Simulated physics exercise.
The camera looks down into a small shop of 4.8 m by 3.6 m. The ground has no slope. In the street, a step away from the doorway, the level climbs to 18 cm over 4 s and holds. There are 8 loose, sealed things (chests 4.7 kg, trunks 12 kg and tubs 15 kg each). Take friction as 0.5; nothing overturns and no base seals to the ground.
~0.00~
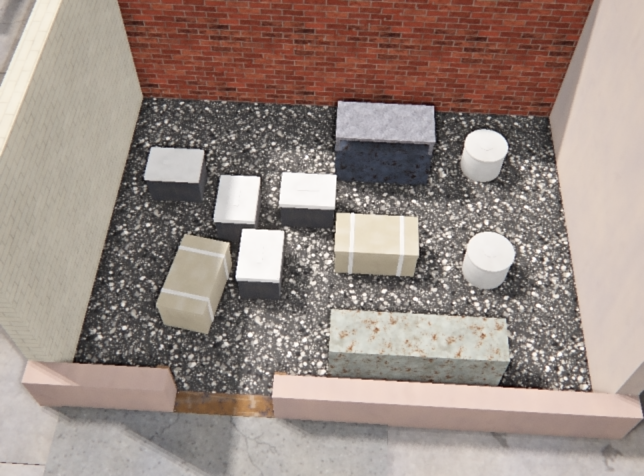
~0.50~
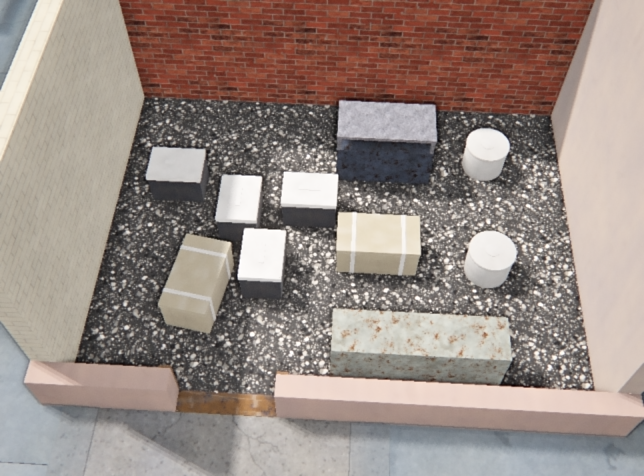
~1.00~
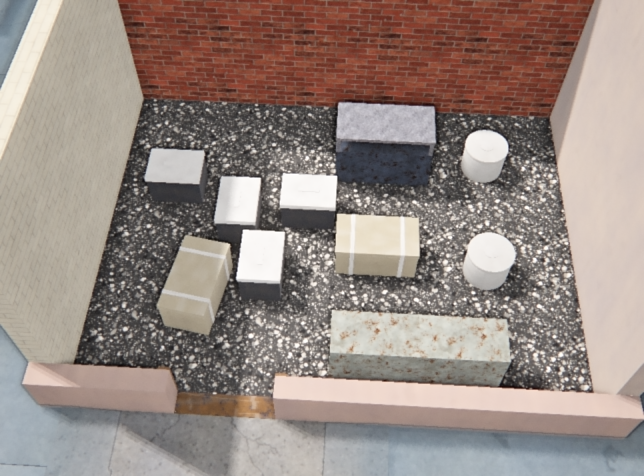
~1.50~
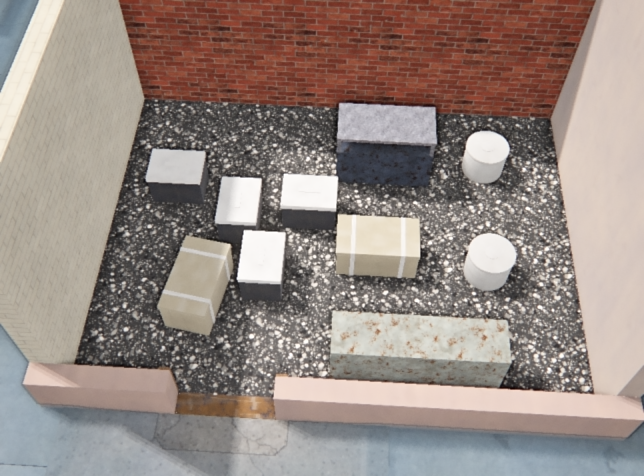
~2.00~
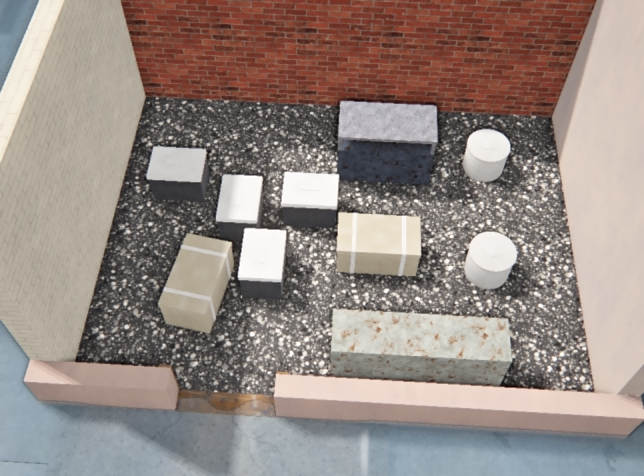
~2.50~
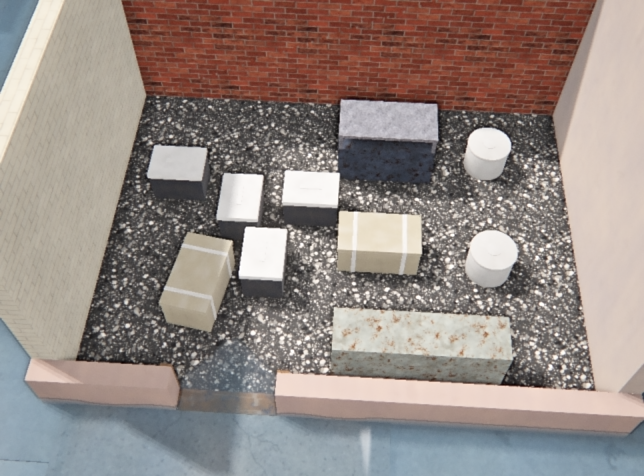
Water spreads across the street outside and reaches through the doorway onto the speckled floor.
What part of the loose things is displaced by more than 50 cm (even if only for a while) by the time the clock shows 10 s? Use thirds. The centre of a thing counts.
That comes to two thirds or more.
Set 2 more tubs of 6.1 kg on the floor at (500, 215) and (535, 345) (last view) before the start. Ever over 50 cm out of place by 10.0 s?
In turn: Short of it, less.
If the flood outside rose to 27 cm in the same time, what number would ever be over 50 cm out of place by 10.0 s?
Then 6.
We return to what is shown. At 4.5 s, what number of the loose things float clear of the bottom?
1 of them.
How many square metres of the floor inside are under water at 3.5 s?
About 2.0 m2.
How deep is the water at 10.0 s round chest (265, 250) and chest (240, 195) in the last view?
About 9 and 9 cm.
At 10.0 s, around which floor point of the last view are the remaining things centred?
Around (364, 165).
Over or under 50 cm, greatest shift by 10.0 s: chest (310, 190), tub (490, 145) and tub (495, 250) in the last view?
In turn: More, short of it, under.
After 3.5 s 0 of 8 are over 50 cm from their spots; 0 afloat.
After 4.5 s 0 of 8 are over 50 cm from their spots; 1 afloat.
After 7.0 s 6 of 8 are over 50 cm from their spots; 5 afloat.
After 10.0 s 6 of 8 are over 50 cm from their spots, and 6 have been at some point; 6 afloat.
